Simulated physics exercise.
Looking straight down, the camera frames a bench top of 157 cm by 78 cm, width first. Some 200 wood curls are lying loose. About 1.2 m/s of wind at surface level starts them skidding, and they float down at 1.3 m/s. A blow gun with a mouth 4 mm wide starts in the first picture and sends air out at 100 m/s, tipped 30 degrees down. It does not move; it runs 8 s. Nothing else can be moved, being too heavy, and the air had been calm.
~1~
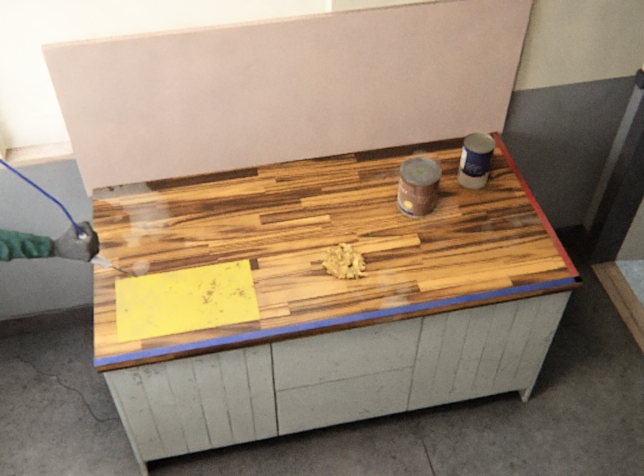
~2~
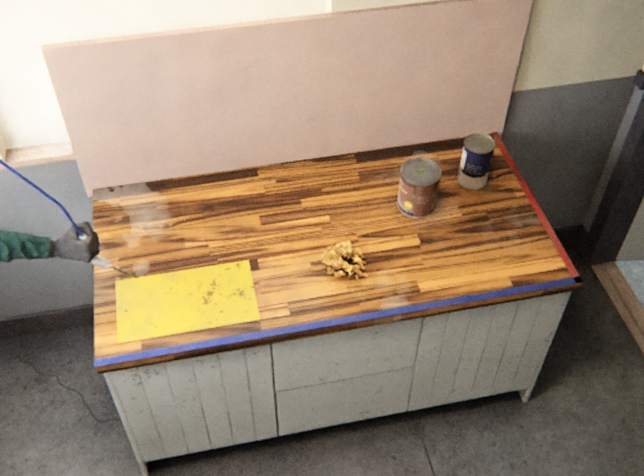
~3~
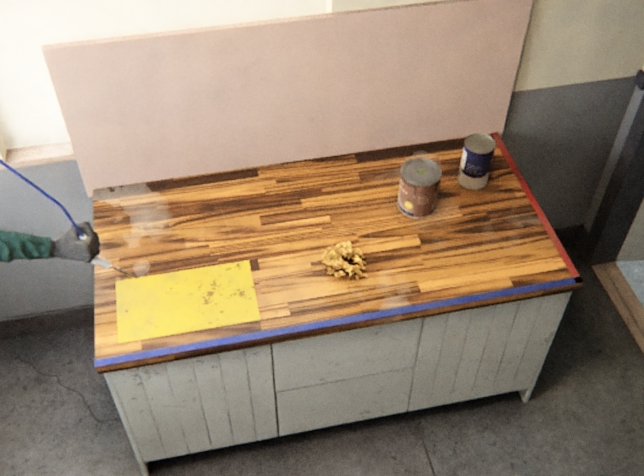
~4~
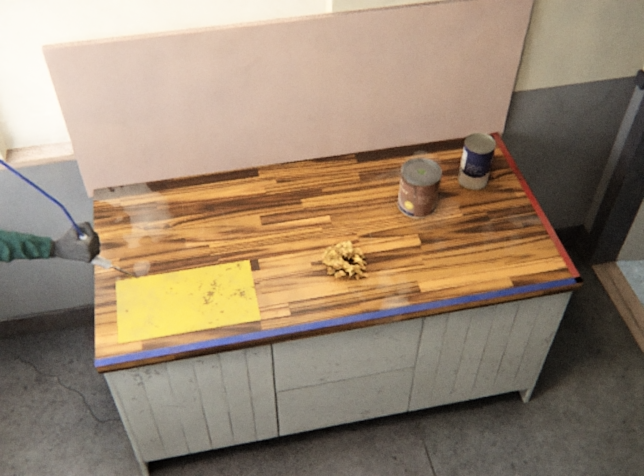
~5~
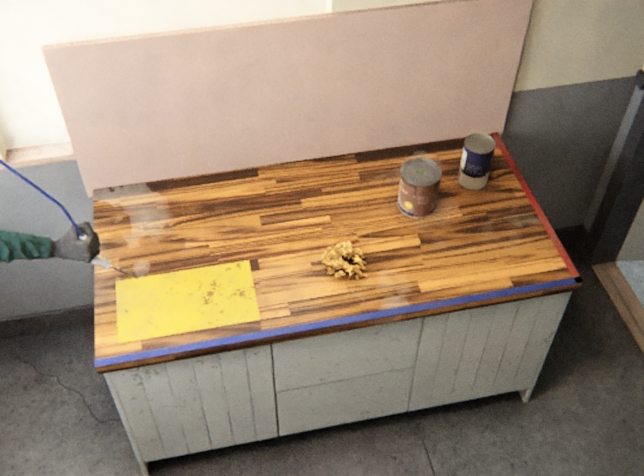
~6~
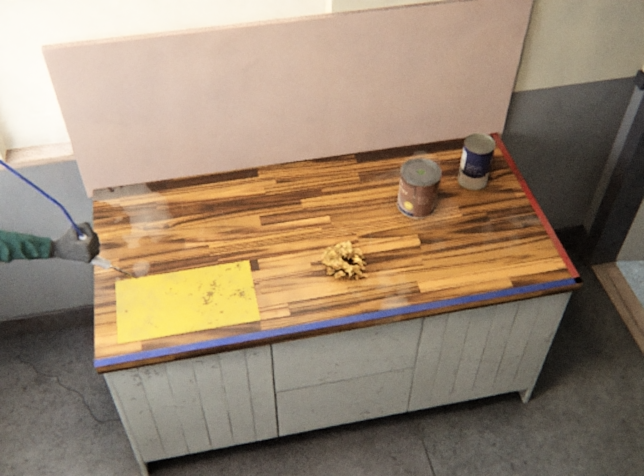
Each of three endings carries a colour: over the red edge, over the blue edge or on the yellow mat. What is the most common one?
Red.
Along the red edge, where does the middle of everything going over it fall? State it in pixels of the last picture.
Midpoint of crossings, approx. (553, 230).
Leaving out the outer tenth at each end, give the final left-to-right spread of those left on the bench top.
Looks like some 40 cm to me.
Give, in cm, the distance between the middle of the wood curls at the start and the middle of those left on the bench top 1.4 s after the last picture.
Roughly 40 cm.
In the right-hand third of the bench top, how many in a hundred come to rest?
Some 50 per cent.
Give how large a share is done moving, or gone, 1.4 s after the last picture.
About 10 %.
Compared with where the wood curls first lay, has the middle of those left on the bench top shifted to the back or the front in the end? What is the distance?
Shift toward the far edge, approx. 10 cm.
Then, 1.4 s after the last picture, 92 % are on the move or not yet settled, 0 % are on the yellow mat, 10 % over the blue edge and 0 % over the red edge; the middle of those still in play is near (464, 244).
Then, 2.3 s after the last picture, 84 % are on the move or not yet settled, 0 % are on the yellow mat, 12 % over the blue edge and 8 % over the red edge; the middle of those still in play is near (497, 229).
Then, 4.2 s after the last picture, 62 % are on the move or not yet settled, 0 % are on the yellow mat, 14 % over the blue edge and 23 % over the red edge; the middle of those still in play is near (506, 216).
Then, 7.8 s after the last picture, at the end, 0 % are on the yellow mat, 16 % over the blue edge and 38 % over the red edge; the middle of those still in play is near (500, 209).
